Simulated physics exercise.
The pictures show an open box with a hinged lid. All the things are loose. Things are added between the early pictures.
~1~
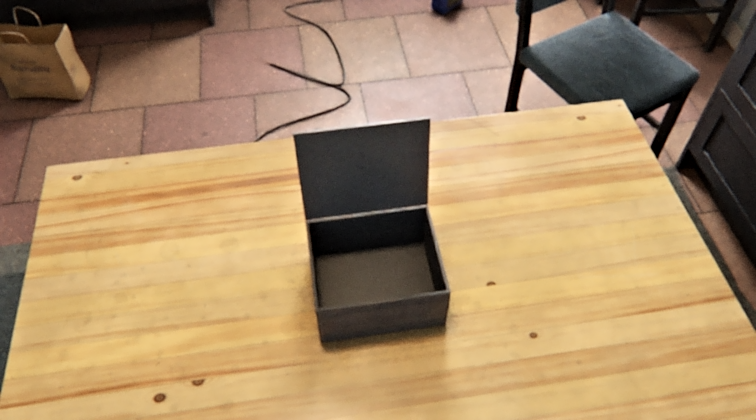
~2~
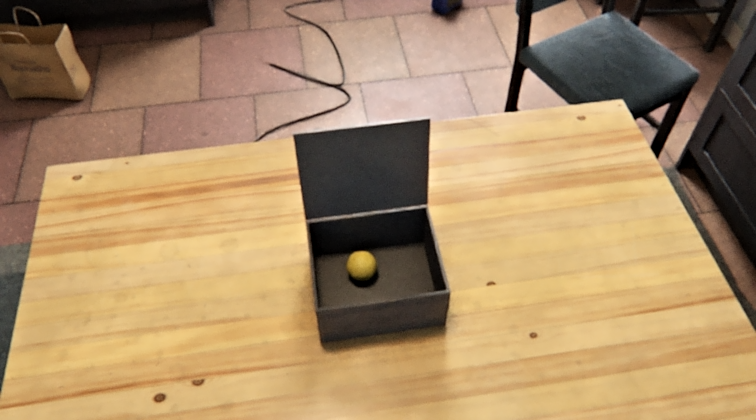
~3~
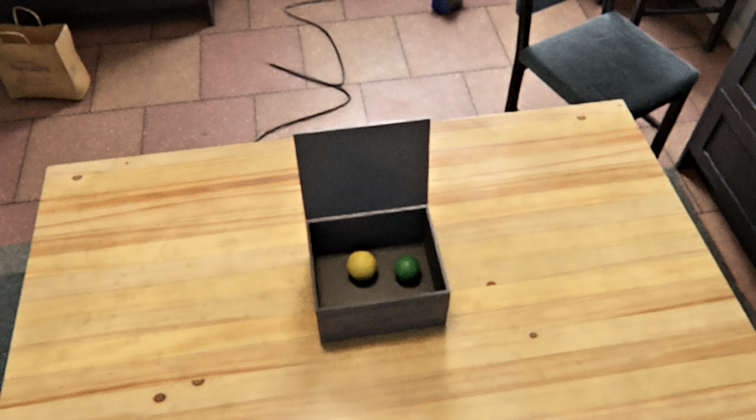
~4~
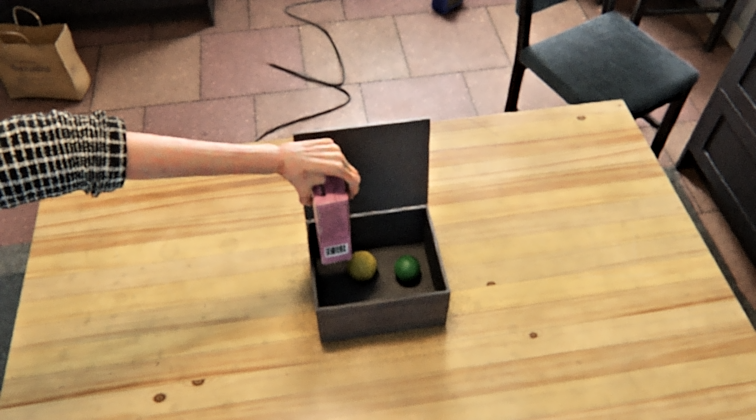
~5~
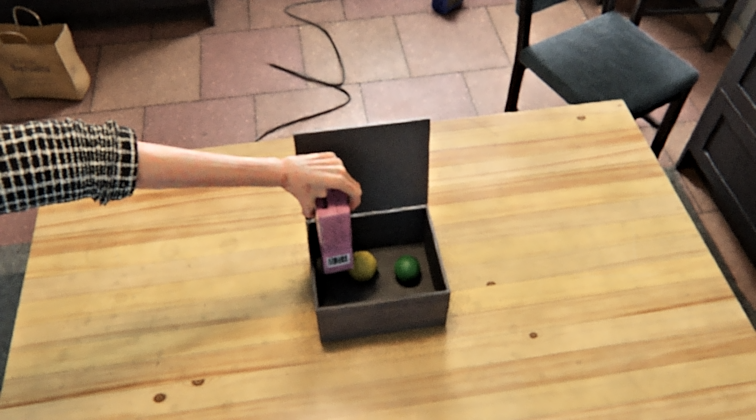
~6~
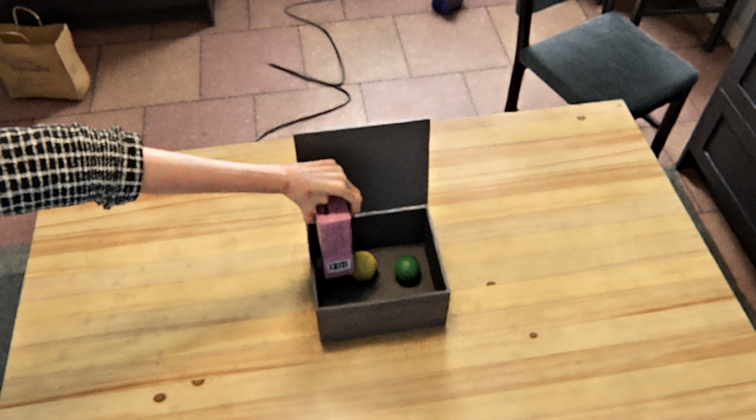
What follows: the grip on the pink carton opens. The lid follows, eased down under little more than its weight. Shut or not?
It is held up.
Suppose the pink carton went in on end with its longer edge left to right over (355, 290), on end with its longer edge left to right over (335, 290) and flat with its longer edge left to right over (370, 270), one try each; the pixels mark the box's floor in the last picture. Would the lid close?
In the first case it is held up; in the second case it is held up; in the third case it shuts flat.
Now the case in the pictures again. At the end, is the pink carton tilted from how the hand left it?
The pink carton ends up tilted.
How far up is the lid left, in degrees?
Some 20° above the rim.
Then, 0.50 s after the last picture, pink carton tipped 4° from how it was near (334, 255).
Then, 1.40 s after the last picture, lid 72° above the rim; pink carton slid about its own width near (334, 258); yellow lemon rolled a little.
Then, 2.00 s after the last picture, lid 41° above the rim; pink carton tipped 13° from how it was near (335, 266); yellow lemon rolled a little.
Then, 3.30 s after the last picture, lid 23° above the rim; pink carton tipped 37° from how it was near (338, 283); yellow lemon rolled a little.
At rest, lid 22° above the rim; tipped over in the box, pink carton; the other 2 in place. Seen from the same camera at the end, pink carton near (338, 283).
